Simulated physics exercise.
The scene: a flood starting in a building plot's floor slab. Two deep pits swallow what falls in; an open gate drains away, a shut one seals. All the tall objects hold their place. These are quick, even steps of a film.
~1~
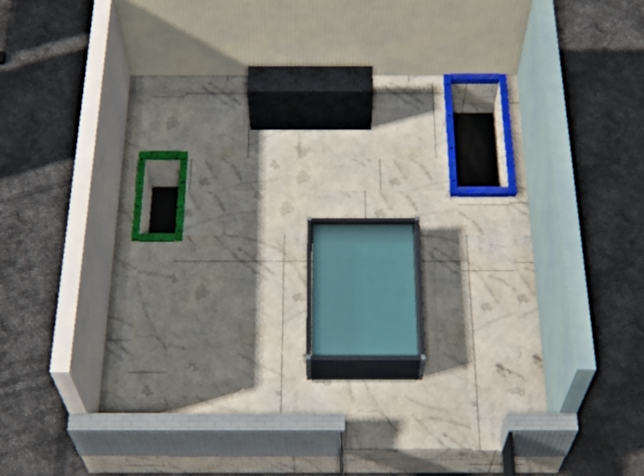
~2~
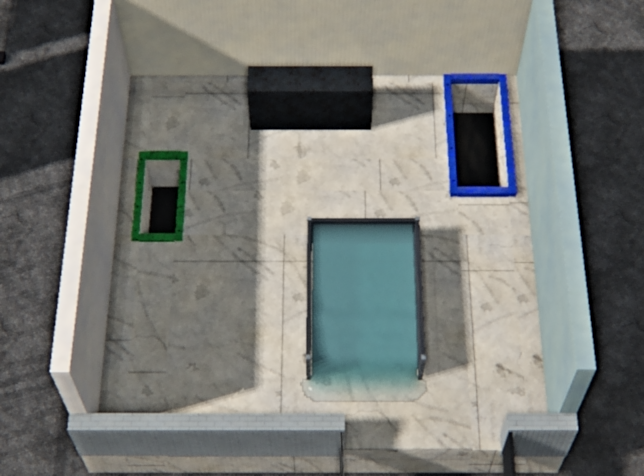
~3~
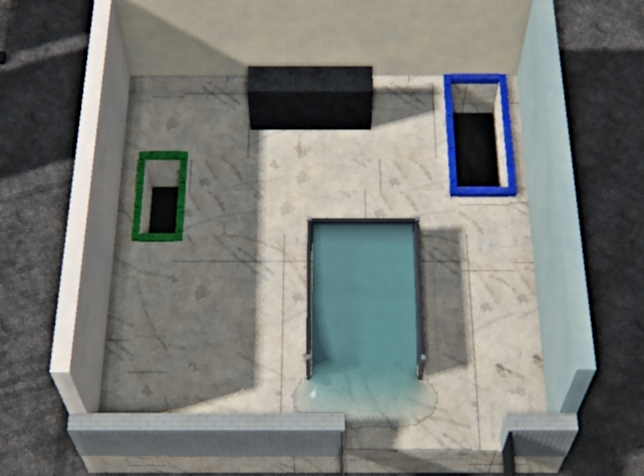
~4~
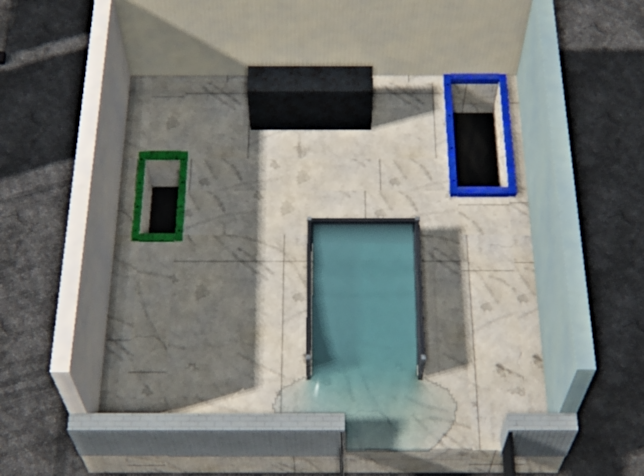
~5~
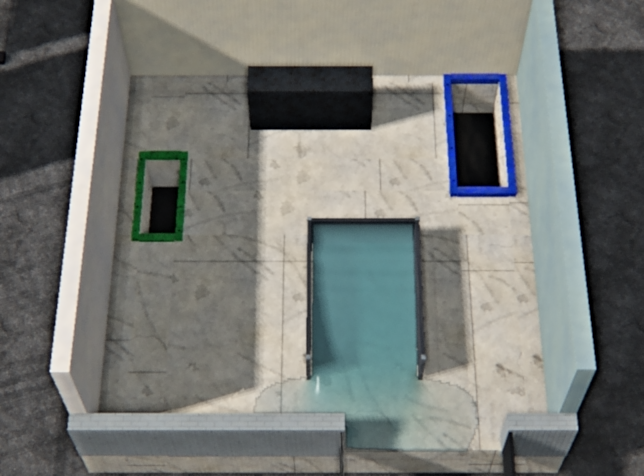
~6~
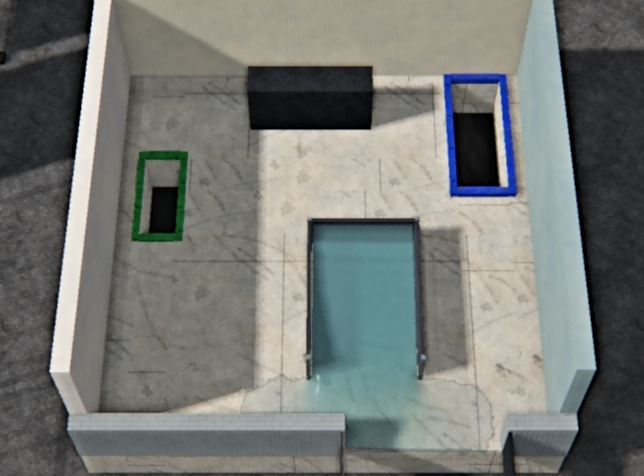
Water pouring from the open front of a tank and spreading across a walled floor slab with green-edged and blue-edged pits.
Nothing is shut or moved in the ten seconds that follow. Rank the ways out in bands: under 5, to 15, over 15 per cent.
The gate takes over 15 %; the blue pit takes under 5 %; the green pit takes under 5 %.
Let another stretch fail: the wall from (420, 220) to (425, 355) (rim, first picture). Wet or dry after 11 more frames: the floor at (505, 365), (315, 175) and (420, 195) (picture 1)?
In that order: Covered, not flooded, free of water.
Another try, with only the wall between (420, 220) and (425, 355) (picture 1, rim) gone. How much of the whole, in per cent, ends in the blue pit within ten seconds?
Roughly, in per cent: Blue 12.
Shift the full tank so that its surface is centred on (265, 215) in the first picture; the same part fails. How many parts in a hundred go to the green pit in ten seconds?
Parts in a hundred: Green 8.
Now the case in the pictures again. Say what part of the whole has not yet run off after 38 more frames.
I make it 36 per cent.
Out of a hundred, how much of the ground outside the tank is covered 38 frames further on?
Near 40 in a hundred.
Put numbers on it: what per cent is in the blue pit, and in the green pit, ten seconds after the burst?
Roughly 0 per cent, then 2 per cent.
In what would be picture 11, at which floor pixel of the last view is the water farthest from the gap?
Near (136, 434).
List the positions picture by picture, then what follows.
Still water in the tank at (364, 289), in the first frame.
The front is at (306, 382), out from the gap at (365, 369), in the second frame.
Water pours out at (365, 370) and has run to (302, 406), in the third frame.
Water pours out at (365, 371) and has run to a hidden place, in the fourth frame.
Water pours out at (365, 371) and has run to a hidden place, in the fifth frame.
The front is at a hidden place, out from the gap at (365, 371), in the sixth frame.
A moment on, water covers 15 % of the floor; the gate 18 %, the blue pit 0 %, the green pit 0 %.
Next, water covers 20 % of the floor; the gate 35 %, the blue pit 0 %, the green pit 0 %.
Then, water covers 25 % of the floor; the gate 51 %, the blue pit 0 %, the green pit 0 %.
Later, water covers 40 % of the floor; the gate 62 %, the blue pit 0 %, the green pit 1 %.
In the end, water covers 50 % of the floor; the gate 68 %, the blue pit 0 %, the green pit 2 %.
